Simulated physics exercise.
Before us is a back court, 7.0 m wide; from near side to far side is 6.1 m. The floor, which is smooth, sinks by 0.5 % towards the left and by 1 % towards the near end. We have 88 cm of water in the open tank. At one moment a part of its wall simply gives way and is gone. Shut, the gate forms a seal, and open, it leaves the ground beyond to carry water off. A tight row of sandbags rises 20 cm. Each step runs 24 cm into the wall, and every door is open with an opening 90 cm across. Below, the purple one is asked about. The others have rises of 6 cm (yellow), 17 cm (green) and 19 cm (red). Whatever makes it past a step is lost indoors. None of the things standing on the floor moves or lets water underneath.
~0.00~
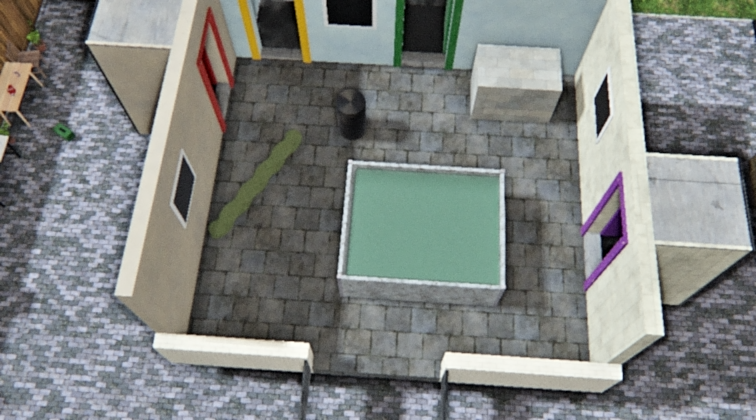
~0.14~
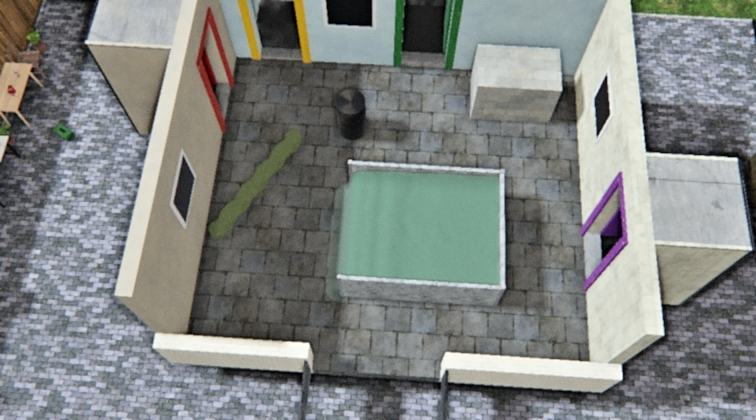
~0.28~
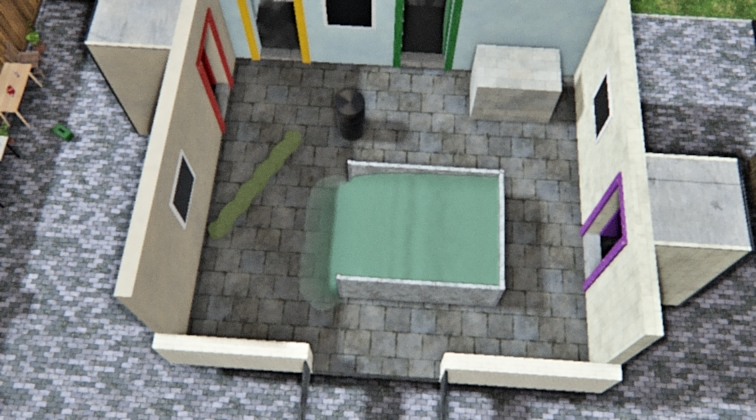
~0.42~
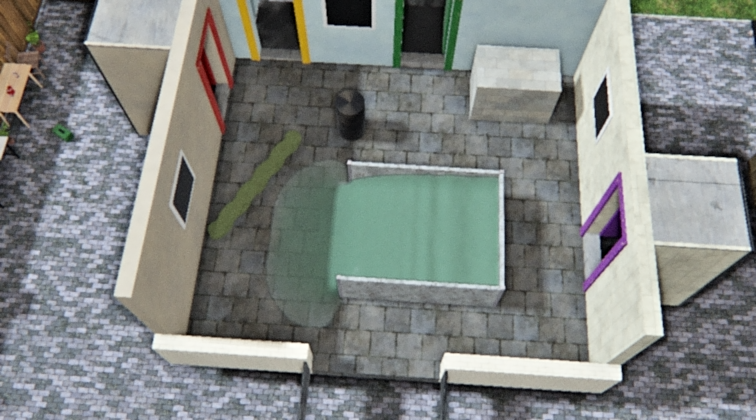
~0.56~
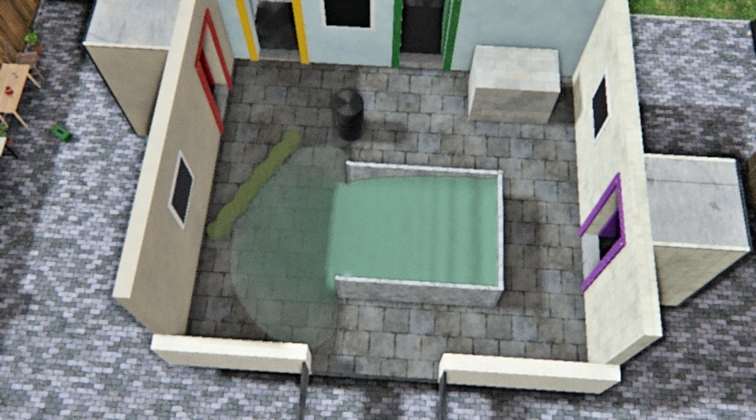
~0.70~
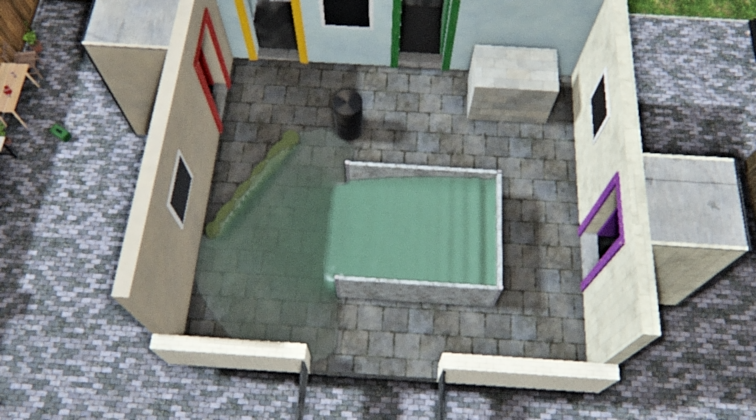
Green water pouring from the open left side of a rectangular tank, spreading across a walled courtyard's paving toward the left wall.
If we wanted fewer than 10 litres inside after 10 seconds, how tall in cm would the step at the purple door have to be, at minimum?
It would need to be around 7 cm tall.
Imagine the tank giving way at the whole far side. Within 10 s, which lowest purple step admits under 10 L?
Some 7.0 cm.
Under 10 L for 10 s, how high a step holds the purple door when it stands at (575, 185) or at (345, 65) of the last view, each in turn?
Roughly 14.0 cm for the first and 14.0 cm for the second.
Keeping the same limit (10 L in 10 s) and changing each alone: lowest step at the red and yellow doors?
About 12.5 cm at red and about 23 cm at yellow.
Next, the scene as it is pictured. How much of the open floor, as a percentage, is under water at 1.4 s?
30 %.
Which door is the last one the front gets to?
Last in order comes the purple door.
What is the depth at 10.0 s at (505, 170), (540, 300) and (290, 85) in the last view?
Respectively 14 cm, 6 cm and 8 cm.
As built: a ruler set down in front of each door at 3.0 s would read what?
Purple door 0 cm, yellow door 24 cm, green door 1 cm, red door 14 cm.
After 1.4 s water covers 30 % of the floor, deepest (66 cm) near (182, 347); it has not reached the purple door.
After 3.0 s water covers 55 % of the floor, deepest (53 cm) near (182, 347); it has not reached the purple door.
After 10.0 s water covers 95 % of the floor, deepest (17 cm) near (562, 209); 10 cm at the purple door, 0 litres in over its 23 cm step.
At the purple door as built, the water arrived by 4.4 s and peaked near 11 cm at 5.4 s.
Run again over the same 10 s with other heights there, 19 litres in over 5.5 cm, 6 litres over 7.5 cm. The limit of 10 litres is kept from about 7 cm up.
